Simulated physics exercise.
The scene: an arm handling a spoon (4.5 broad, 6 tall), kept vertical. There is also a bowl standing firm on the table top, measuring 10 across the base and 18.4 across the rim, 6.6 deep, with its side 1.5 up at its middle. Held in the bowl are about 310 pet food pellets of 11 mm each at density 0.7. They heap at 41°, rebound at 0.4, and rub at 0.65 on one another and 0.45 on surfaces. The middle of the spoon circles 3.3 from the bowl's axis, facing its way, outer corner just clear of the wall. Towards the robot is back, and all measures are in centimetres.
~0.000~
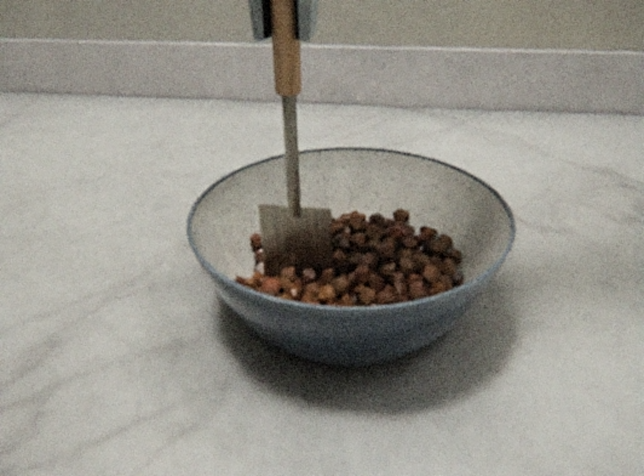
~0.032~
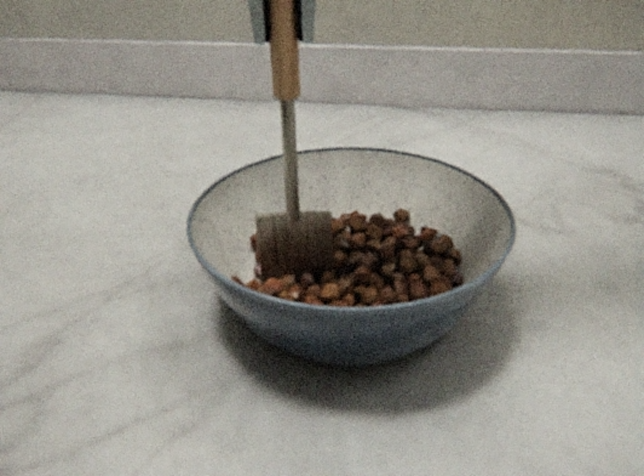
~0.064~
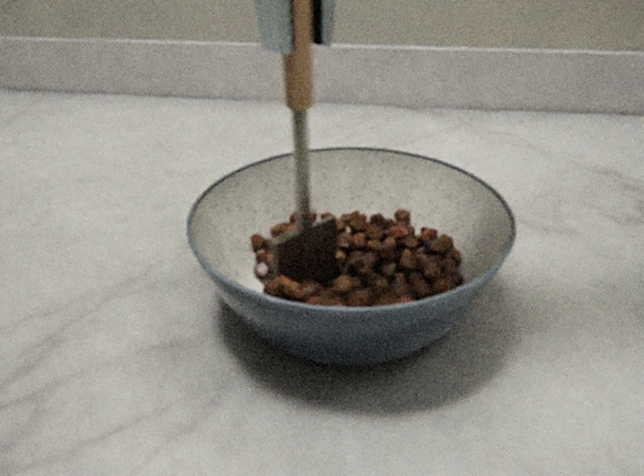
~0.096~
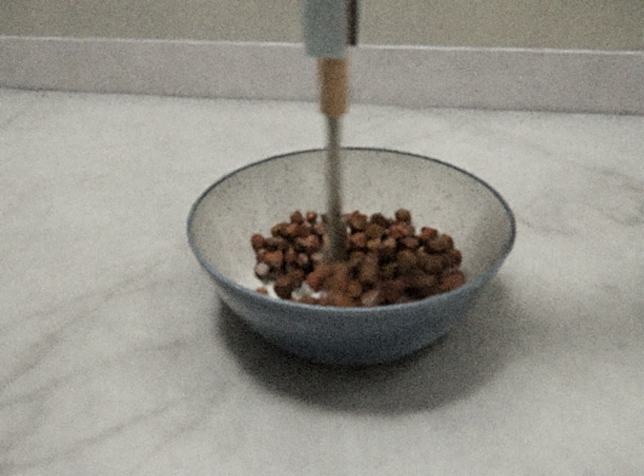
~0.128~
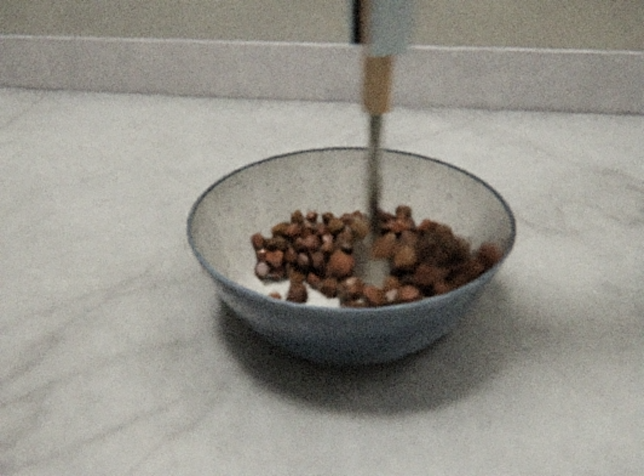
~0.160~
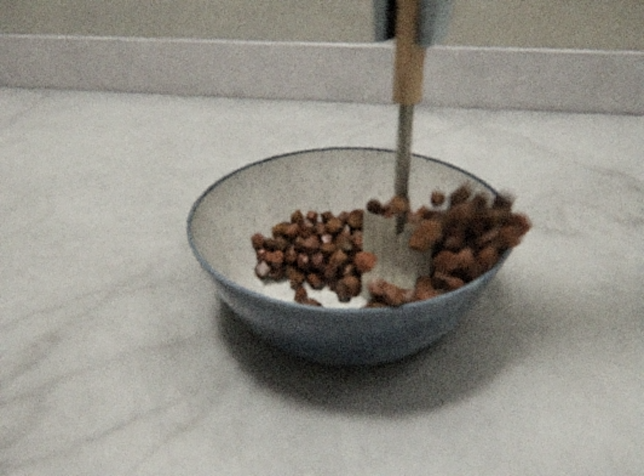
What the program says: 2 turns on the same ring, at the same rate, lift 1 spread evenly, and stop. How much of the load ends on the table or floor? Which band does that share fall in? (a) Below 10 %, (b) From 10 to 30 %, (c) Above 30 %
b.
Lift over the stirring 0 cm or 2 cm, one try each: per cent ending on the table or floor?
First try about 25 per cent, second about 15 per cent.
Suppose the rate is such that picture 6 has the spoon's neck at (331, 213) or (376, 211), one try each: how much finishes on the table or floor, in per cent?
So, roughly 0 percent the first time and 10 percent the second.
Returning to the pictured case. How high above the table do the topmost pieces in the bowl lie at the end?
The peak stands near 6.0 centimetres up.
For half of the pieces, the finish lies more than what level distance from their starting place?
Reading: Around 10 cm.
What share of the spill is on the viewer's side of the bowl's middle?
My reading is roughly 40 per cent.
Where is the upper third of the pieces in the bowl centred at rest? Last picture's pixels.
In the final view it lies around (366, 283).
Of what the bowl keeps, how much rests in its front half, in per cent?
Close to 60 in a hundred.
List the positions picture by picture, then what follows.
In the first frame, spoon neck at (293, 185), 0° round; upper third of the load around (363, 260), from x 240 to 455, top at y 215; 312 in the bowl.
In the second frame, spoon neck at (292, 190), 14° round; upper third of the load around (363, 268), from x 235 to 455, top at y 215.
In the third frame, spoon neck at (303, 204), 49° round; upper third of the load around (364, 289), from x 235 to 455, top at y 215.
In the fourth frame, spoon neck at (334, 213), 85° round; upper third of the load around (379, 290), from x 245 to 460, top at y 215.
In the fifth frame, spoon neck at (373, 211), 121° round; upper third of the load around (416, 274), from x 260 to 490, top at y 210.
In the sixth frame, spoon neck at (400, 199), 156° round; upper third of the load around (452, 240), from x 260 to 520, top at y 190; 312 in the bowl.
After 0.35 s, 13° round, highest piece 11 above the table; 267 in the bowl, 24 on the table or floor, 21 in flight or on the tool.
After 0.55 s, 229° round, highest piece 11 above the table; 254 in the bowl, 54 on the table or floor, 4 in flight or on the tool.
After 0.85 s, 0° round, highest piece 6 above the table; 252 in the bowl, 60 on the table or floor.
After 1.55 s, 0° round, highest piece 6 above the table; 252 in the bowl, 60 on the table or floor.
At rest, 252 in the bowl, 60 on the table or floor. That is 19 % on the table or floor.
